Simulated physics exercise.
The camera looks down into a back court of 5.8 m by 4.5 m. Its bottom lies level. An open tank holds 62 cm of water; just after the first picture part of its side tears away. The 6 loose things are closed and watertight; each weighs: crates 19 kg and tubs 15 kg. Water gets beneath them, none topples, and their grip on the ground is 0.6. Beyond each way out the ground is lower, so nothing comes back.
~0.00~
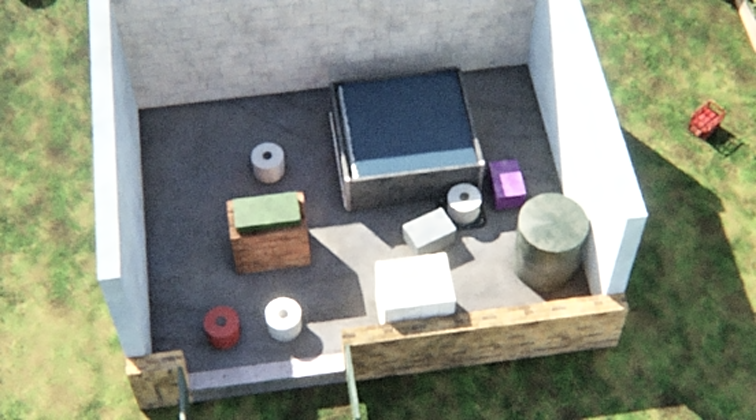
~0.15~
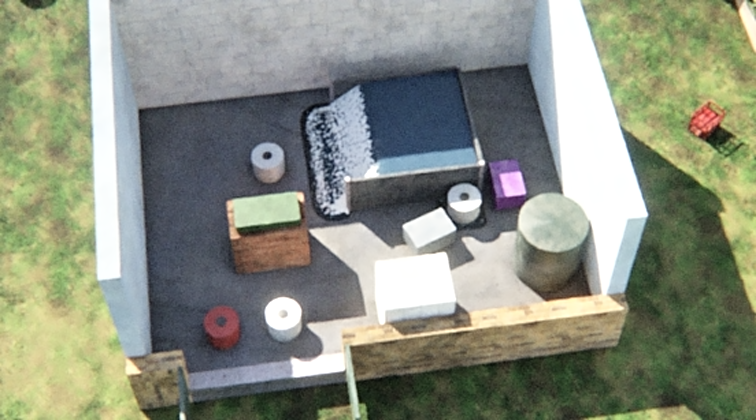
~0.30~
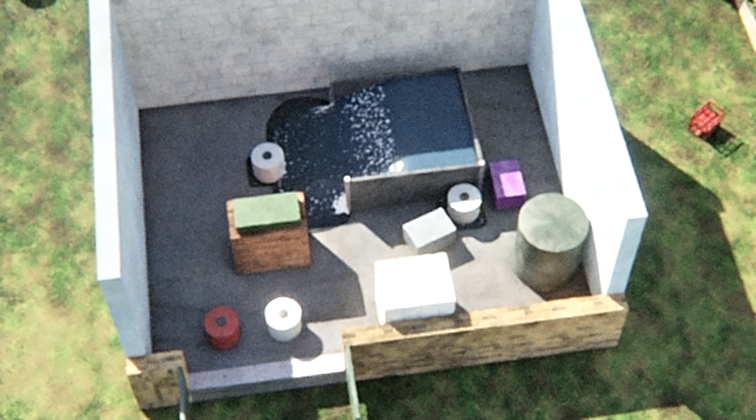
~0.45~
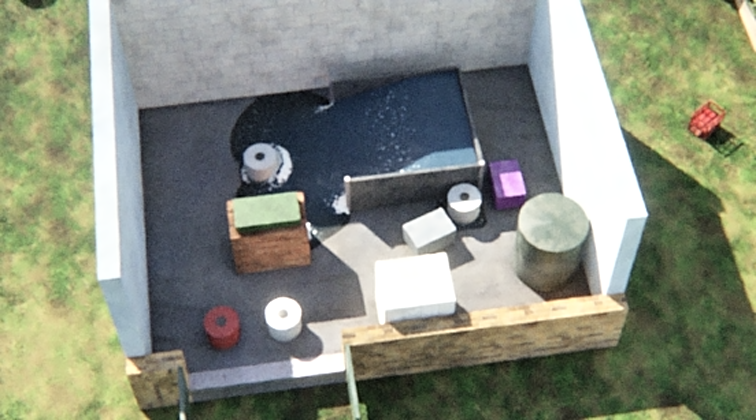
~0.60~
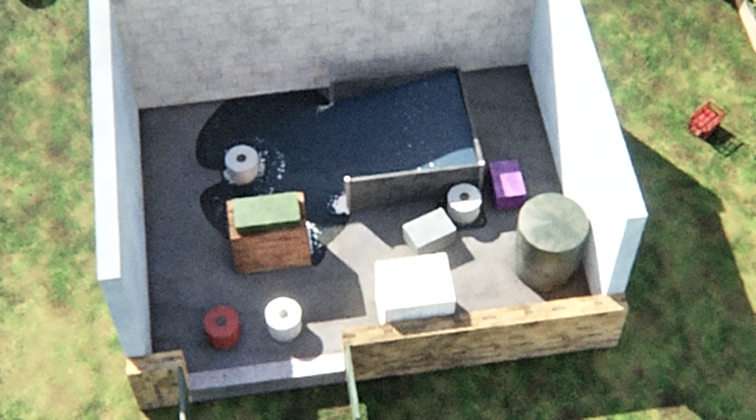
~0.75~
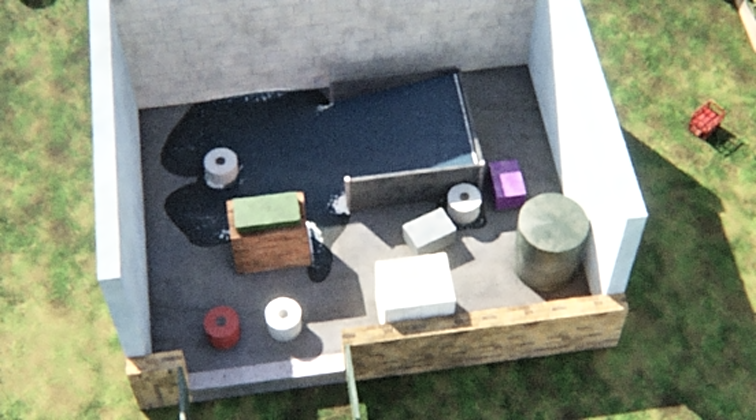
Dark water pours from the left side of an open tank at the back of a walled court, seen from high above by a still camera. White and red tubs, a brick-brown block topped with green, pale boxes, a purple crate and a grey-green cylinder stand around the floor. Foaming at first, the water spreads left, nudges one white tub leftward and reaches around the brown block.
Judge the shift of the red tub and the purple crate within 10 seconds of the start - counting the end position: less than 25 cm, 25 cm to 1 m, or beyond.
Red tub gets carried off, purple crate stays put.
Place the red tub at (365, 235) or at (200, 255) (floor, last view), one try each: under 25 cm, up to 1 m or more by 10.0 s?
In that order: It barely shifts; it travels far.
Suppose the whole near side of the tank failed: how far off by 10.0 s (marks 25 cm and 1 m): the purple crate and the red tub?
Then the purple crate travels far, the red tub is nudged along.
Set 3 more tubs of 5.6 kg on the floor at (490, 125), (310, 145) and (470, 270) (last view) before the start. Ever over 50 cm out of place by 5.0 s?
In that order: Short of it, over, less.
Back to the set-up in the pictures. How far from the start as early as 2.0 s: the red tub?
Roughly 0 cm by then.
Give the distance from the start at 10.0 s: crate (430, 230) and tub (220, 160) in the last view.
In turn: 0 cm, 200 cm.
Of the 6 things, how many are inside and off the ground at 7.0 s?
0 of them.
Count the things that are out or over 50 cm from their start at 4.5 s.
2 of them.
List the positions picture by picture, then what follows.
The first frame shows the red tub at (221, 322) rests on the ground; the purple crate at (507, 178) rests on the ground; 3.1 m2 under water; 0 of 6 have shifted.
The second frame shows the red tub at (221, 322) rests on the ground; the purple crate at (507, 178), on the bottom; water covers 4.1 m2; 0 of 6 have shifted.
The third frame shows the red tub at (221, 322), on the bottom; the purple crate at (507, 178), on the bottom; 5.2 m2 under water; 0 of 6 have shifted.
The fourth frame shows the red tub at (221, 322), on the bottom; the purple crate at (507, 178) rests on the ground; 6.3 m2 under water; 1 of 6 have shifted.
The fifth frame shows the red tub at (221, 322) rests on the ground; the purple crate at (507, 178), on the bottom; 7.6 m2 under water; 1 of 6 have shifted.
The sixth frame shows the red tub at (221, 322), on the bottom; the purple crate at (507, 178) rests on the ground; 8.8 m2 under water; 1 of 6 have shifted.
After 2.0 s the red tub is near (221, 322), 0.0 m from its start, aground; the purple crate is near (507, 178), 0.0 m from its start, aground; 0 of 6 are out; 1 afloat.
After 4.5 s the red tub has gone out; the purple crate is near (507, 178), 0.0 m from its start, aground; 1 of 6 are out; 0 afloat.
After 7.0 s the red tub has gone out; the purple crate is near (507, 178), 0.0 m from its start, aground; 1 of 6 are out; 0 afloat.
After 10.0 s the red tub has gone out; the purple crate is near (507, 178), 0.0 m from its start, aground; 1 of 6 are out; 0 afloat.
